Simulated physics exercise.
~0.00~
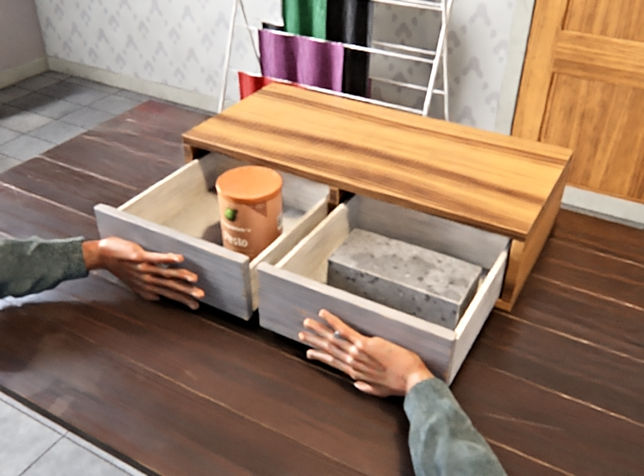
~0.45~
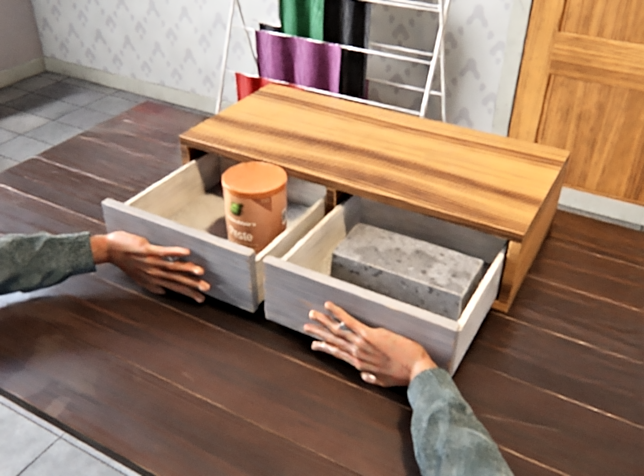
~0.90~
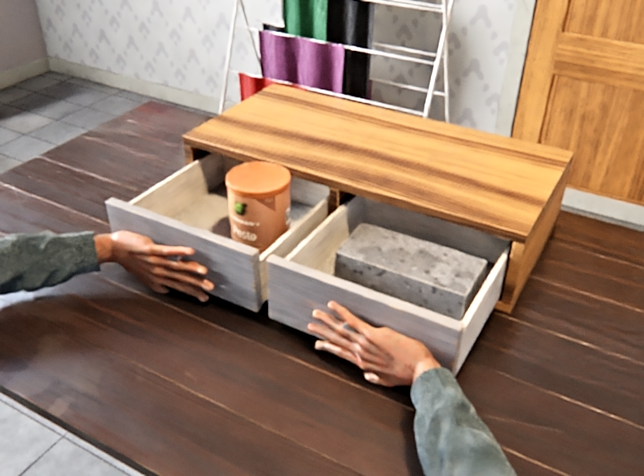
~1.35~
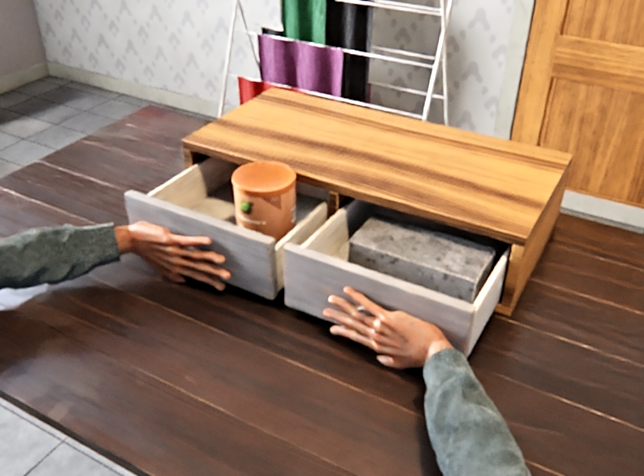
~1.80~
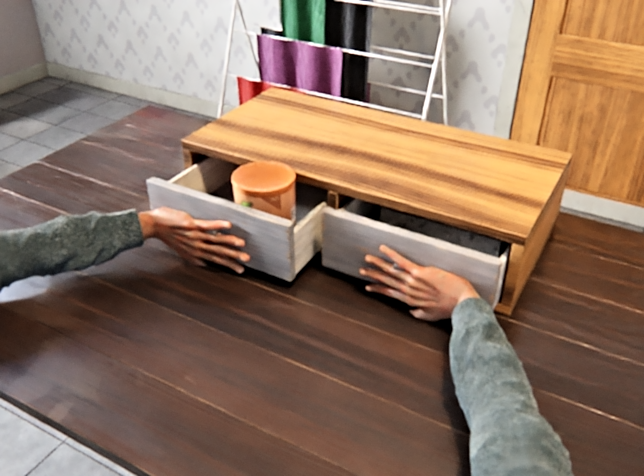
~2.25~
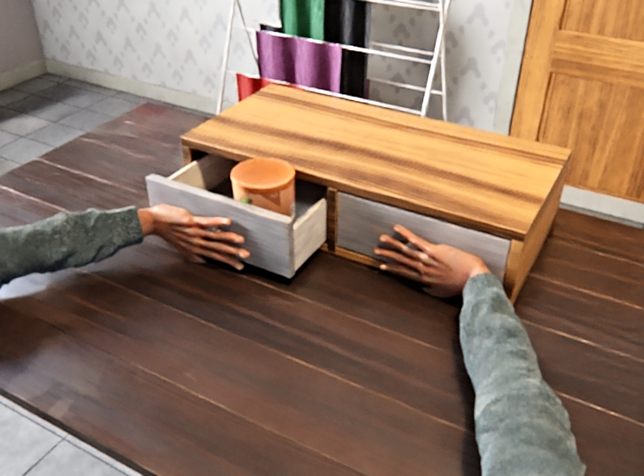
The clip shows two hands pushing in the open drawers of a low wooden cabinet, the left holding an upright orange tub and the right a grey brick; the left drawer stops partway and stays ajar, while the right one slides on until it shuts flush.
